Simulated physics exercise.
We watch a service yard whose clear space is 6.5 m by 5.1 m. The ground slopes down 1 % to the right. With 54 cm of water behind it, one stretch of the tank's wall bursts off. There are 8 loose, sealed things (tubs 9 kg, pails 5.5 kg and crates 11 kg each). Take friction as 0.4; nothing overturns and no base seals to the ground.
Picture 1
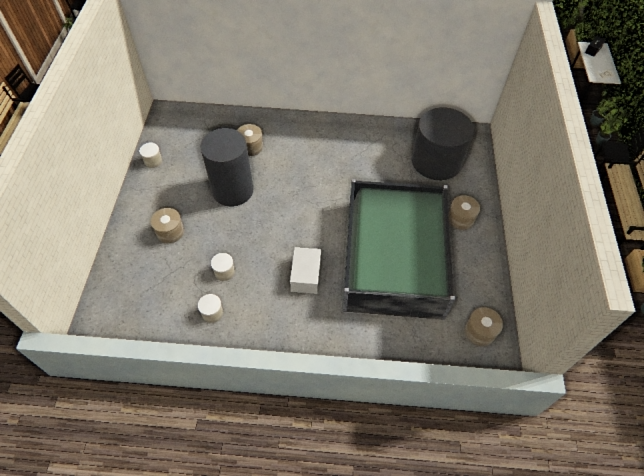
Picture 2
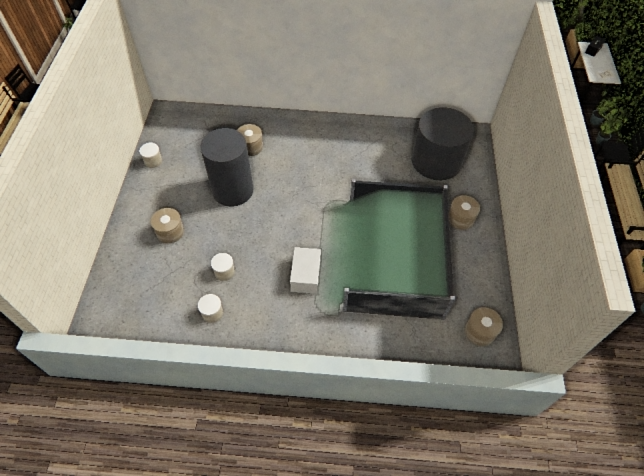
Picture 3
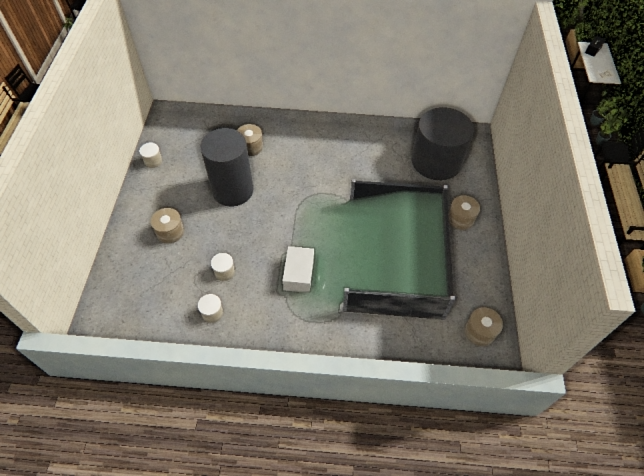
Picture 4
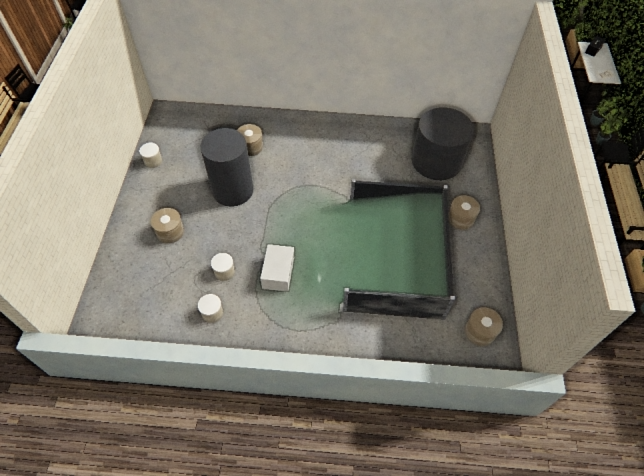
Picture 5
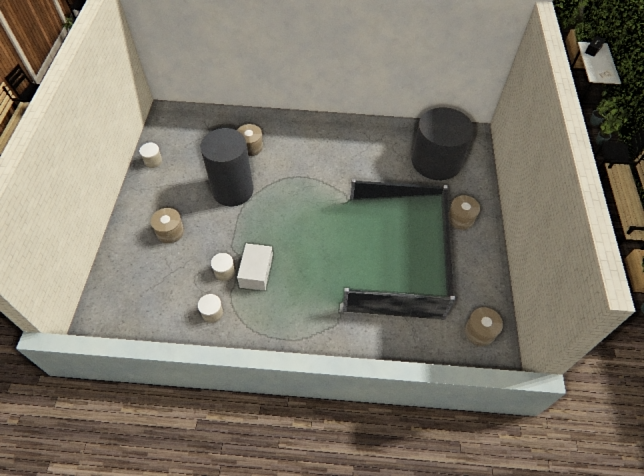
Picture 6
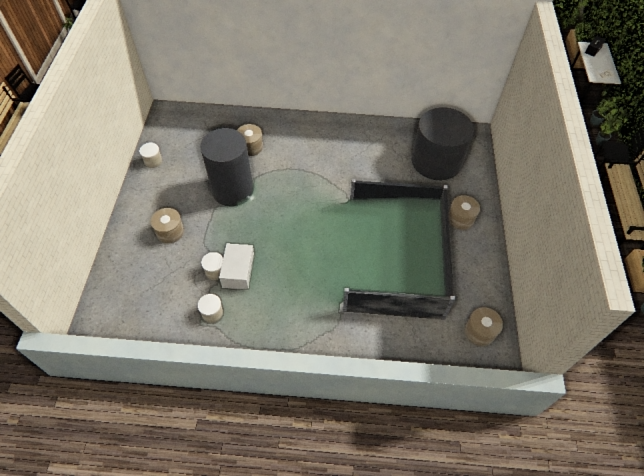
To begin with, green water sits inside a dark-walled tank in a walled yard scattered with small round objects, a white box and two dark cylinders. The tank's left side opens and water spreads leftward across the floor, pushing the white box left until it nudges a small white pail.
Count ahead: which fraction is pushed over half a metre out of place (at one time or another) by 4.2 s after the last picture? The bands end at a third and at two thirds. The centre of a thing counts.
It is two thirds or above.
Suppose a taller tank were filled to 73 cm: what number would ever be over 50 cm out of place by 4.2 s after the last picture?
In that case 6 of them.
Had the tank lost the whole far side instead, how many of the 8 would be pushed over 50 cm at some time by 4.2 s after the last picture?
In that case 3 of them.
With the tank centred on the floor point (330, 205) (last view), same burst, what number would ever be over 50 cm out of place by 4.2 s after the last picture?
Then 5.
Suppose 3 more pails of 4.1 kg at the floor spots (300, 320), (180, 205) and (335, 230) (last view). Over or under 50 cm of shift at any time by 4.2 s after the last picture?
In that order: More, more, over.
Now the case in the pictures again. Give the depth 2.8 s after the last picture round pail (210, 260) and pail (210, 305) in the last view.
Roughly 17 and 20 cm.
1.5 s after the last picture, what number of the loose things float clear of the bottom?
4 of them.
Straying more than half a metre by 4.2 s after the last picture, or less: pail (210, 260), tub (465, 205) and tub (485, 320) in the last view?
In turn: More, under, short of it.
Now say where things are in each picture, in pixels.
A crate at (306, 265) rests on the ground; a pail at (222, 262) rests on the ground; 2.6 m2 under water; 0 of 8 have shifted, in the first frame.
A crate at (306, 265), on the bottom; a pail at (222, 262) rests on the ground; 3.5 m2 under water; 0 of 8 have shifted, in the second frame.
A crate at (299, 265), on the bottom, 10 cm from its start; a pail at (222, 262) rests on the ground; water covers 4.3 m2; 1 of 8 have shifted, in the third frame.
A crate at (277, 263) rests on the ground, 42 cm from its start; a pail at (222, 262), on the bottom; 5.6 m2 under water; 1 of 8 have shifted, in the fourth frame.
A crate at (255, 262) rests on the ground, 76 cm from its start; a pail at (222, 262), on the bottom; water covers 7.1 m2; 1 of 8 have shifted, in the fifth frame.
A crate at (236, 261), on the bottom, 103 cm from its start; a pail at (212, 262) rests on the ground, 14 cm from its start; 8.4 m2 under water; 2 of 8 have shifted, in the sixth frame.
Then, 0.4 s after the last picture 2 of 8 are over 50 cm from their spots; 0 afloat.
Then, 1.5 s after the last picture 5 of 8 are over 50 cm from their spots; 4 afloat.
Then, 2.8 s after the last picture 5 of 8 are over 50 cm from their spots; 6 afloat.
Then, 4.2 s after the last picture 5 of 8 are over 50 cm from their spots, and 6 have been at some point; 6 afloat.
